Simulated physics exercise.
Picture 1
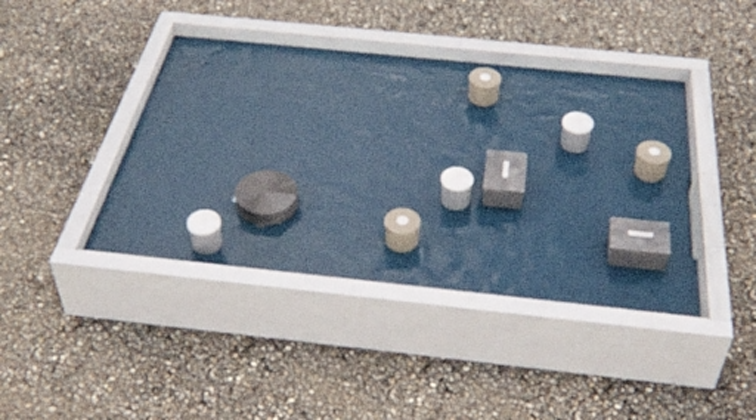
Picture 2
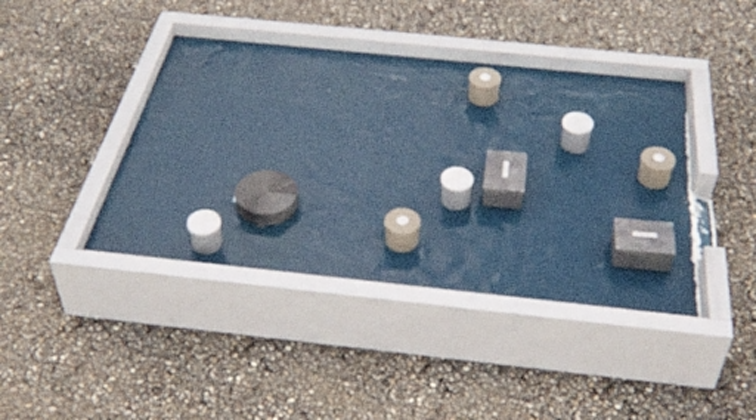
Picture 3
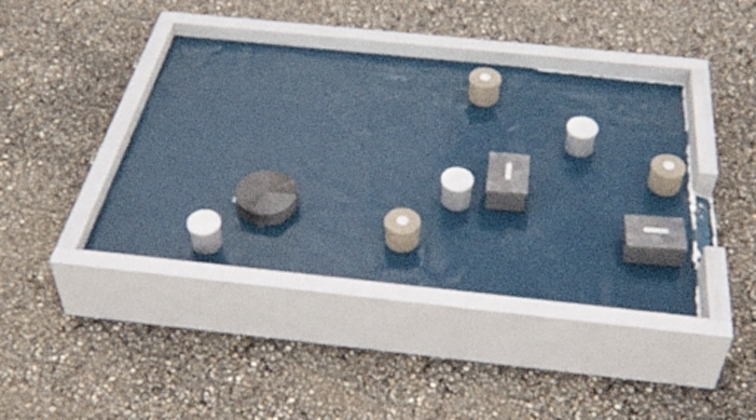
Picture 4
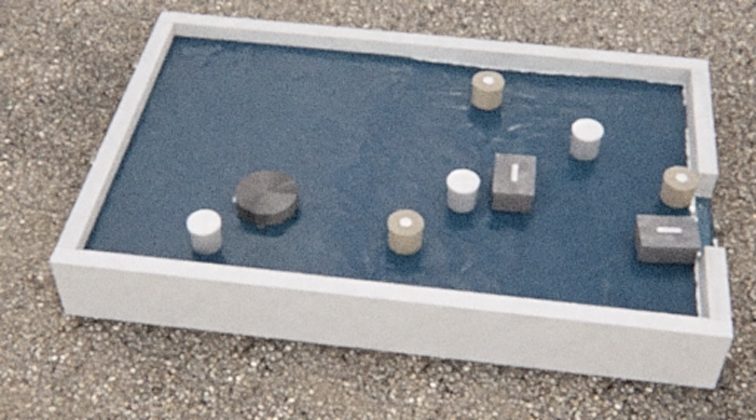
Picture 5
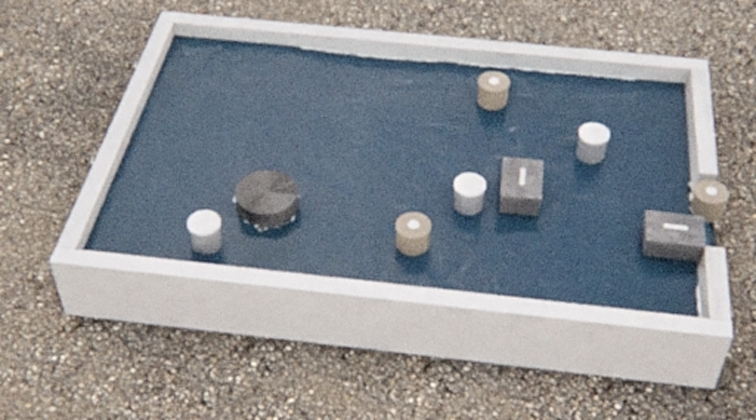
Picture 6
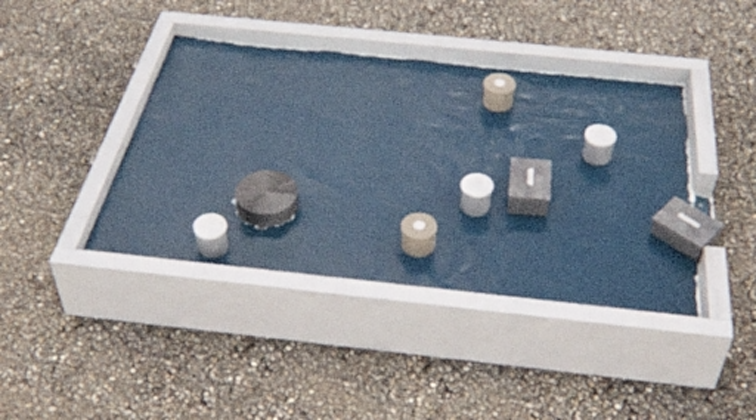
Water begins pouring through a gap that opens in the right wall of a shallow pool holding floating tubs and dark boxes. The nearby tan tub drifts right and slips out through the gap, while the closest box slides into the opening and turns askew, and most others edge slightly rightward.
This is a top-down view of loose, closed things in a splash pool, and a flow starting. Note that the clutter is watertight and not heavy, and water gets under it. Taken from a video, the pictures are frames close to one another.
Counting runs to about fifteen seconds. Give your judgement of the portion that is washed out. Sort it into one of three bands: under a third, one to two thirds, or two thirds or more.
It falls in the middle band, one to two thirds.
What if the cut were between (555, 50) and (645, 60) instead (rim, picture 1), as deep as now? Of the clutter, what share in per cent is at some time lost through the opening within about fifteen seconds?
Close to 50 percent, more or less.
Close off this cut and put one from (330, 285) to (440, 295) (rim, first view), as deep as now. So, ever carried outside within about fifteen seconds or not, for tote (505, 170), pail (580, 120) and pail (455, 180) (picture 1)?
Lab note - object 1: Escaped; object 2: Retained; object 3: Escaped.
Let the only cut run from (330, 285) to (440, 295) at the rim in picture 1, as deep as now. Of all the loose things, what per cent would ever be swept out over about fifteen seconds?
That comes out at 40 in a hundred.
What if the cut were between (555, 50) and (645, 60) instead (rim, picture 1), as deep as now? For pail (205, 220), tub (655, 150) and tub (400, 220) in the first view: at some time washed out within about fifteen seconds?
Per item as listed - not lost, swept away, not lost.
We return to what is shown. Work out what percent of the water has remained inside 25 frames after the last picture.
I'd say close to 76 percent.
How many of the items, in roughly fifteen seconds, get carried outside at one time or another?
4 in all.
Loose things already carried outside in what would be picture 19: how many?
Total: 3.
A moment on, 2 of 8 are out; 6 afloat.
Next, 3 of 8 are out; 5 afloat.
Later, 4 of 8 are out; 4 afloat.
In the end, 4 of 8 are out; 4 afloat.
